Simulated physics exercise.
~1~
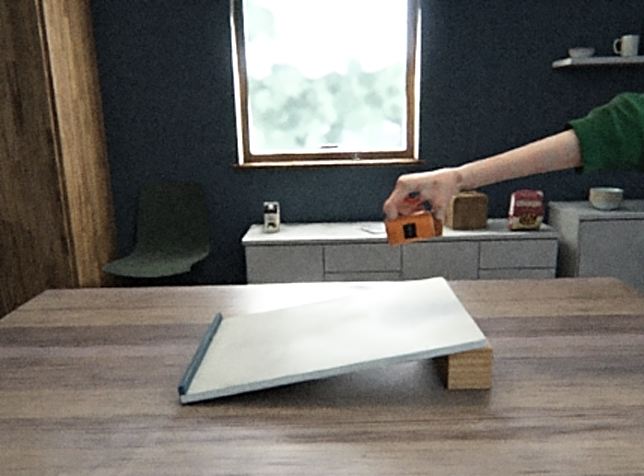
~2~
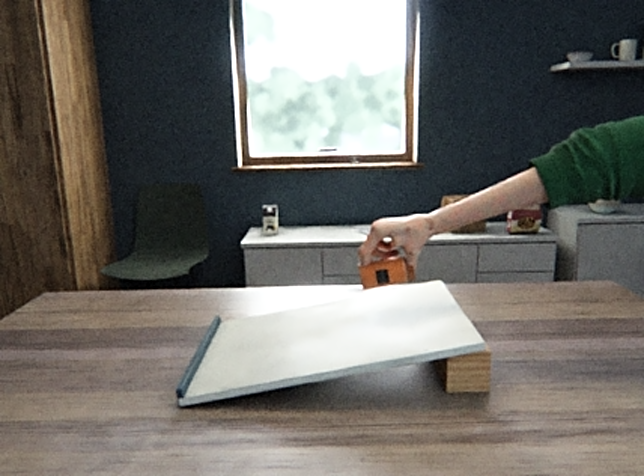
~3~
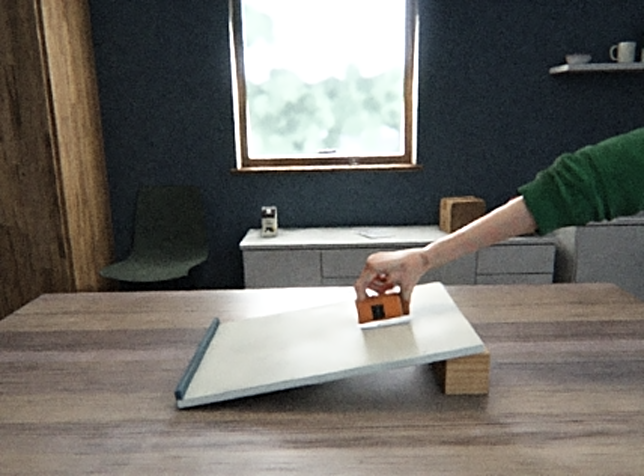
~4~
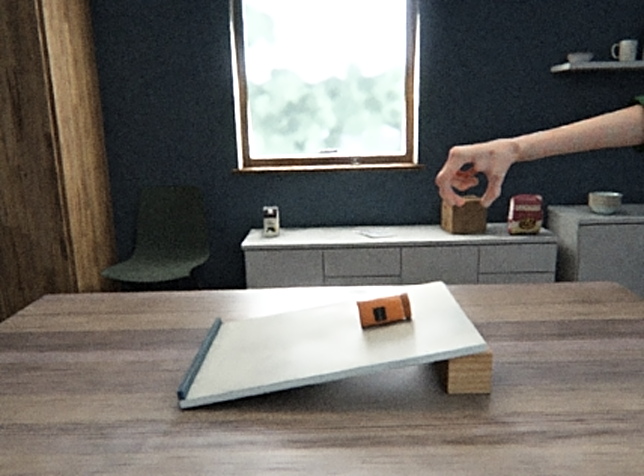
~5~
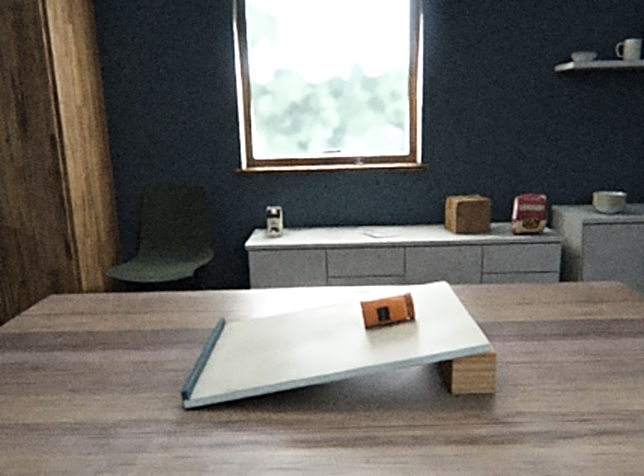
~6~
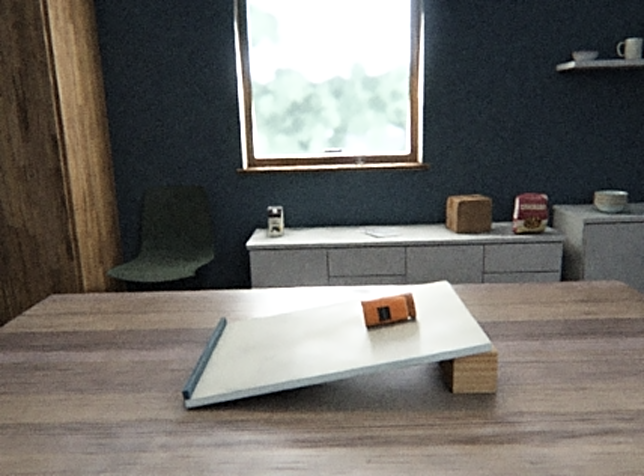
Orange shaker being lowered on its side by a hand onto a propped-up white board, then released and staying at rest.
